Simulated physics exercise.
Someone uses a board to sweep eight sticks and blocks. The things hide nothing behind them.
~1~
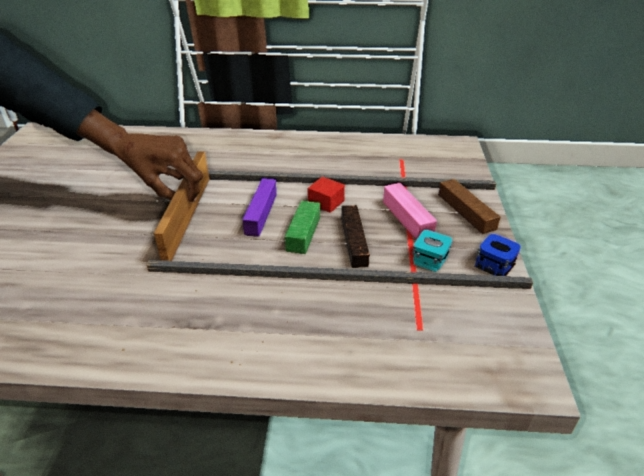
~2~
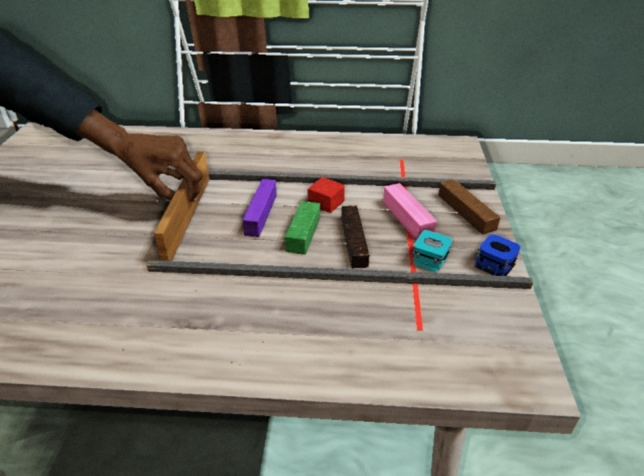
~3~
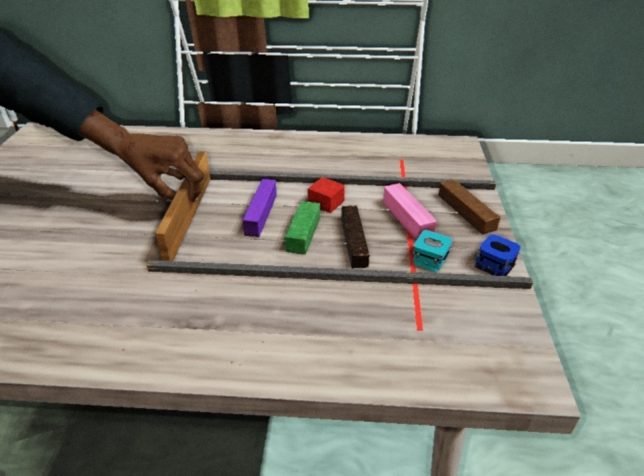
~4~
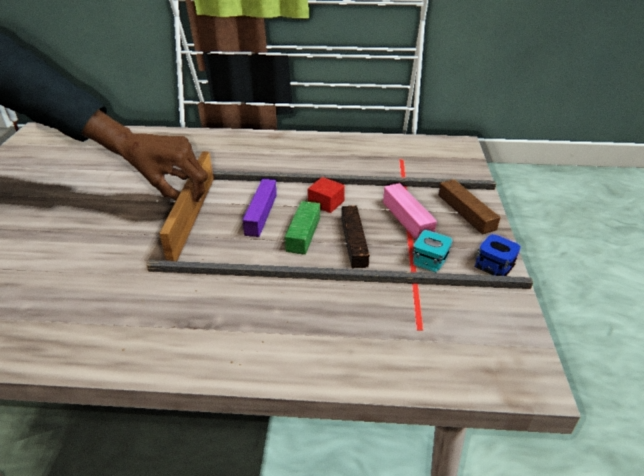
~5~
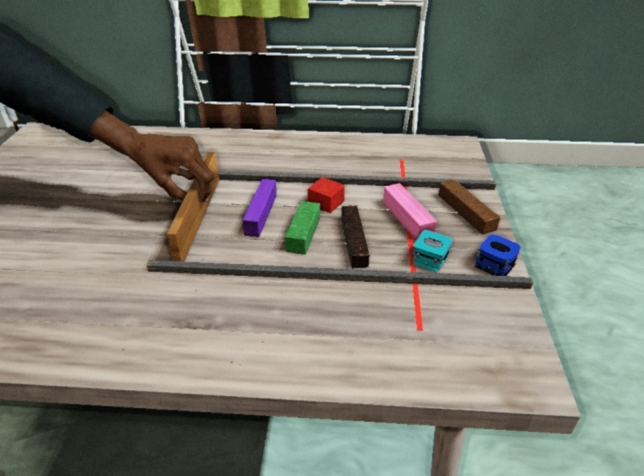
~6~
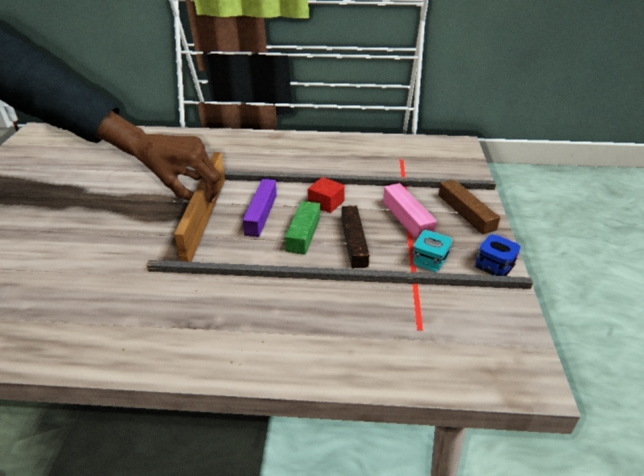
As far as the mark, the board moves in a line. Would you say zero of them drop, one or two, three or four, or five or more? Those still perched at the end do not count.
I'd go with zero.
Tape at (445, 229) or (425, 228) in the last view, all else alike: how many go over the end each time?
The counts: 2 and 1.
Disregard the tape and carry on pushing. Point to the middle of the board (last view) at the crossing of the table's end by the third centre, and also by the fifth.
At the first moment about (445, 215), at the next about (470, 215).
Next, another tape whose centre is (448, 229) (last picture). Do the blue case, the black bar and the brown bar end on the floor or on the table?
Starting with the blue case, it ends up falling, then the black bar keeps its place, then the brown bar ends up falling.
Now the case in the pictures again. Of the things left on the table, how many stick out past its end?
It's 1.
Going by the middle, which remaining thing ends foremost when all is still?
It's the blue case.
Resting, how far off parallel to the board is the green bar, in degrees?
About 0 degrees.
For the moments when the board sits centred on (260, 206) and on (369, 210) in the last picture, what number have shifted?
One spot: 1. Other spot: 6.
Soon after, none off yet; blue case at rest near (498, 256); brown bar at rest near (468, 205); turquoise case at rest near (432, 251).
At rest, the number that fall off is zero.
